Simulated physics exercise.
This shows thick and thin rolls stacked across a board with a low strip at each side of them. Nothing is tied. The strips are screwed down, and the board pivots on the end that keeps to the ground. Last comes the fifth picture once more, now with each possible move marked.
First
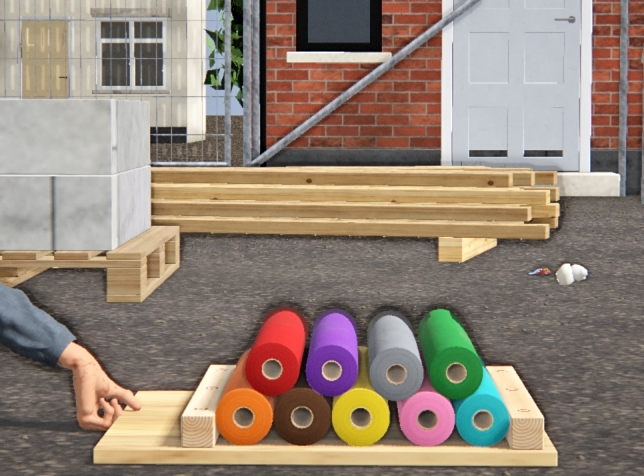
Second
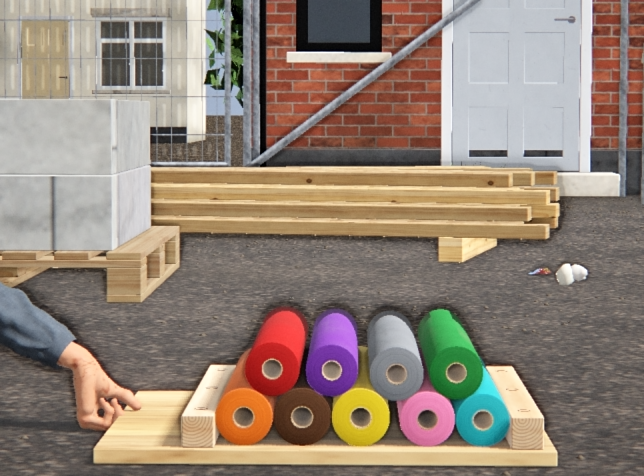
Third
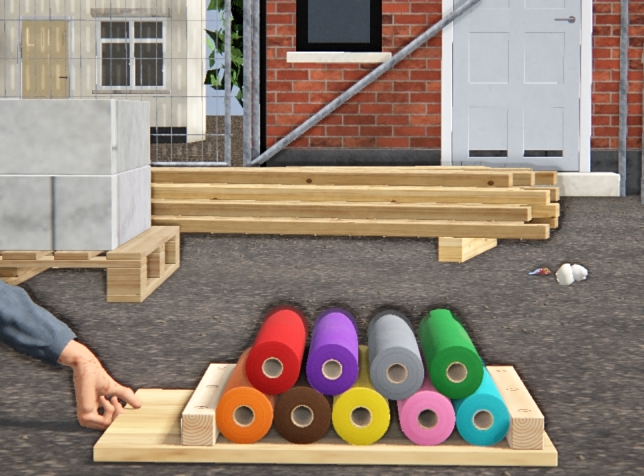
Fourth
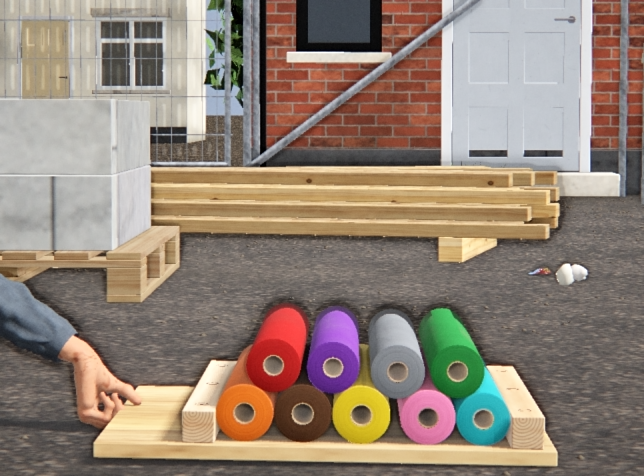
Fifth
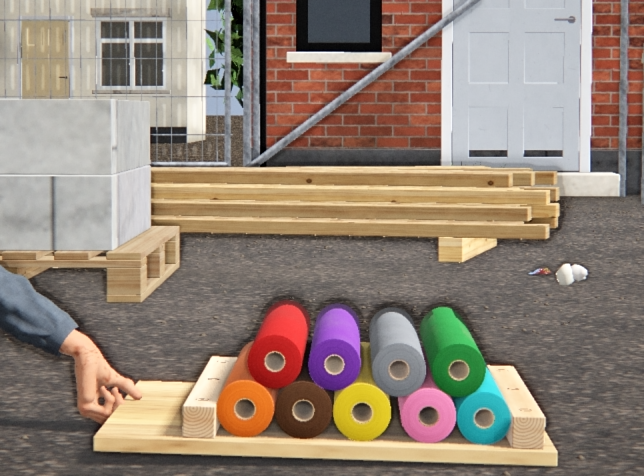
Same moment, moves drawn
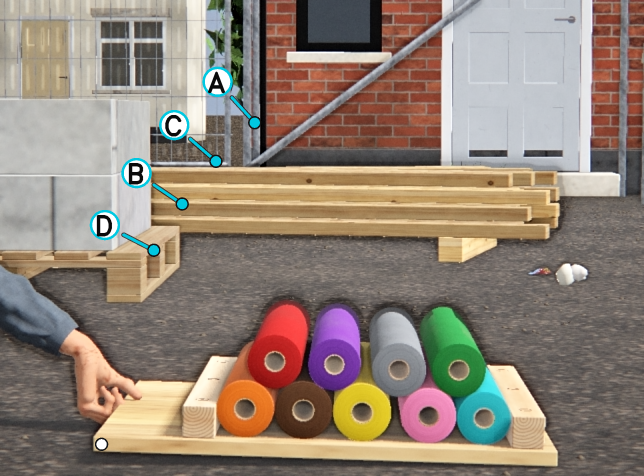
A hand in a dark blue-grey sleeve grips the left end of a pale wooden board in a paved yard, seen level from the front, with stacked timber, grey blocks and a brick wall behind. Between two low strips sit five rolls, orange, brown, yellow, pink and turquoise, beneath red, purple, grey and green. The hand raises the board's left end very slightly, the rolls moving with it.
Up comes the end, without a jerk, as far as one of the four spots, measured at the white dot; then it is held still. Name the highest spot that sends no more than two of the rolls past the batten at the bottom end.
Up to D.
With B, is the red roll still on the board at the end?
No.
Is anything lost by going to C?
Yes.
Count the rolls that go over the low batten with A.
With A, four.
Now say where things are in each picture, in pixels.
In the first picture, turquoise roll (483, 420); grey roll (397, 374); red roll (272, 369).
In the second picture, red roll (272, 369); purple roll (332, 370).
In the third picture, board (327, 410); orange roll (244, 416); yellow roll (361, 416).
In the fourth picture, board (328, 407); orange roll (244, 413); brown roll (303, 414).
In the fifth picture, board (328, 405); orange roll (245, 409); brown roll (303, 410).
On the marked copy, A at (255, 123); B at (182, 204); C at (216, 161); D at (154, 250); the white dot at (102, 444).
Following D. Soon after the start, board at 16°.
Later, board at 27°.
In the end, board at 27°, none over the low batten.
As for the rest, A four over the low batten (grey, red, purple, green); B four over the low batten (grey, red, purple, green); C four over the low batten (grey, red, purple, green).
